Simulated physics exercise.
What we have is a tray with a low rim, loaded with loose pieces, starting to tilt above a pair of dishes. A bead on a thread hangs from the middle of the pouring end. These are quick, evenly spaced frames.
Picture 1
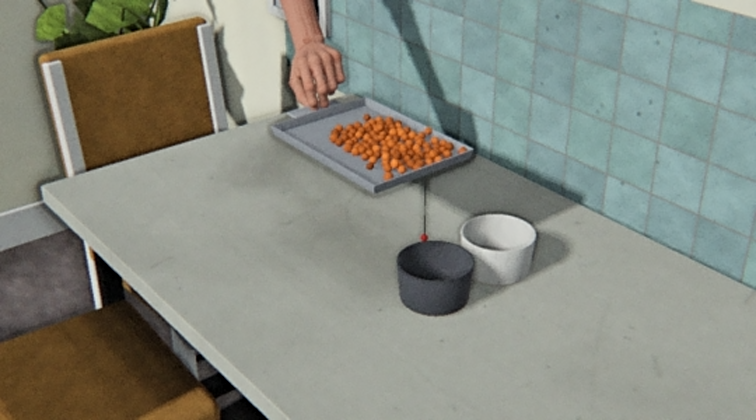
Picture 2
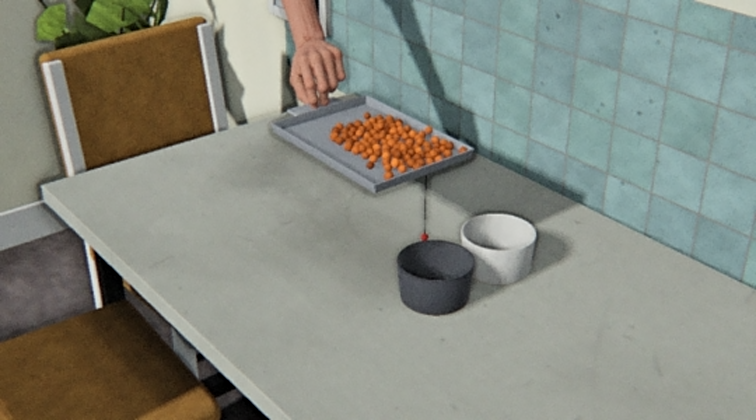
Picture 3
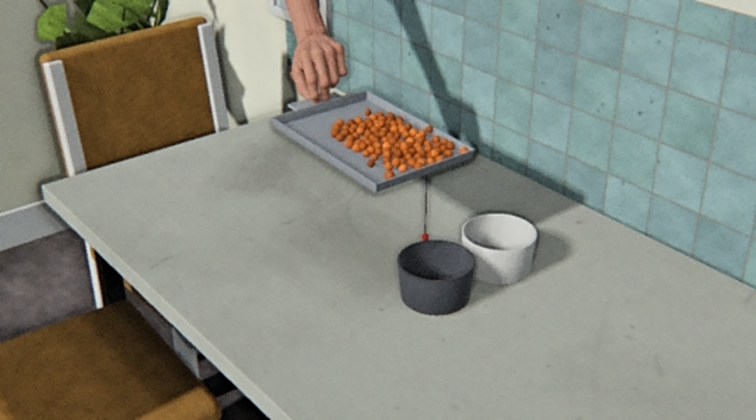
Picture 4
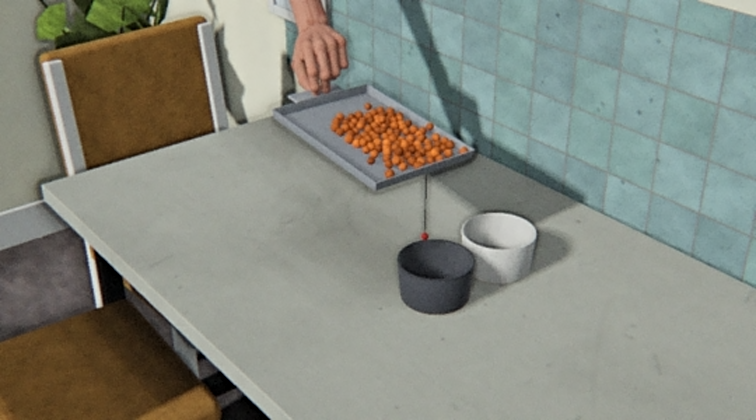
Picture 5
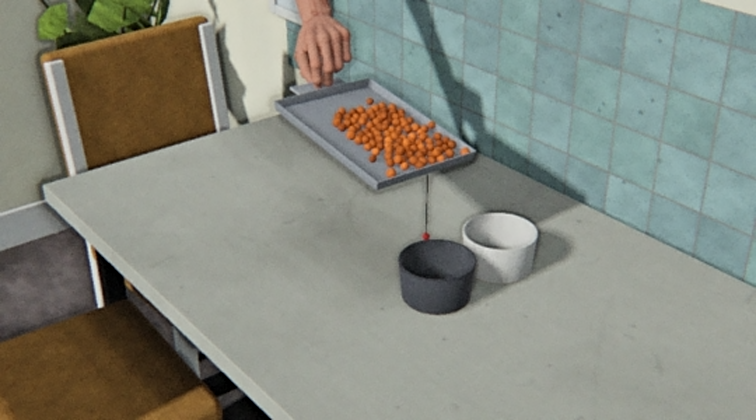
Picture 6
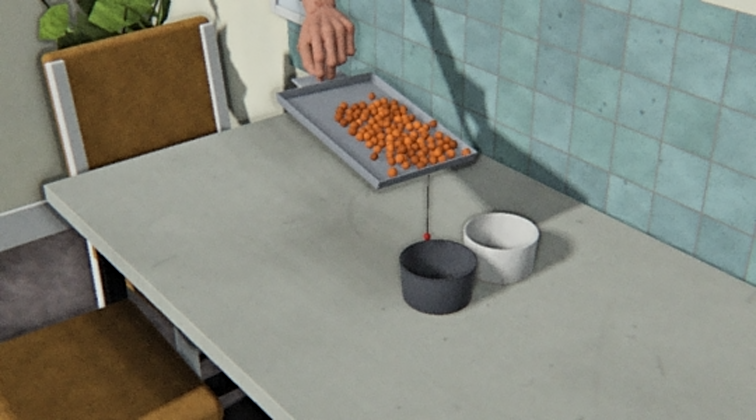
Tray of small orange pieces tilting slightly as a hand grips its far end above a dark bowl and a white bowl.
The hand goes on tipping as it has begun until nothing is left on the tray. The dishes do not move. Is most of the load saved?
The two hold the larger part of the load.
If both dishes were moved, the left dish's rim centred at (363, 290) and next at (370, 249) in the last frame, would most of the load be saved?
One: The smaller part. Two: Under half.
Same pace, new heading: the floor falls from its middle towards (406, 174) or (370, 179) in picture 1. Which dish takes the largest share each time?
The first try: Left. The second: The left-hand dish.
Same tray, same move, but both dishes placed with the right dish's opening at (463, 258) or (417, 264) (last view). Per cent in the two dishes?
The first gives 60 %, the second 20 %.
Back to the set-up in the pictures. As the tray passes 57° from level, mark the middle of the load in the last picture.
Near (430, 126).
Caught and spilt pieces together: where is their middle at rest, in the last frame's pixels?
At about (474, 276).
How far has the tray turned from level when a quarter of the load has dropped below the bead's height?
Roughly 100°.
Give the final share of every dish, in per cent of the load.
The left dish has 40 per cent, the right dish has 40.
Just after the last frame, tray tipped steeply; almost all on the tray; just a few in the left dish; just a few in the right dish.
A moment on, tray tipped right over; roughly two thirds on the tray; just a few in the left dish; just a few outside both; roughly a quarter in the air.
Further on, tray tipped past a quarter turn; roughly a third in the left dish; roughly a third in the right dish; roughly a quarter outside both.
When it is over, tray tipped past a quarter turn; roughly a third in the left dish; roughly a third in the right dish; roughly a quarter outside both.
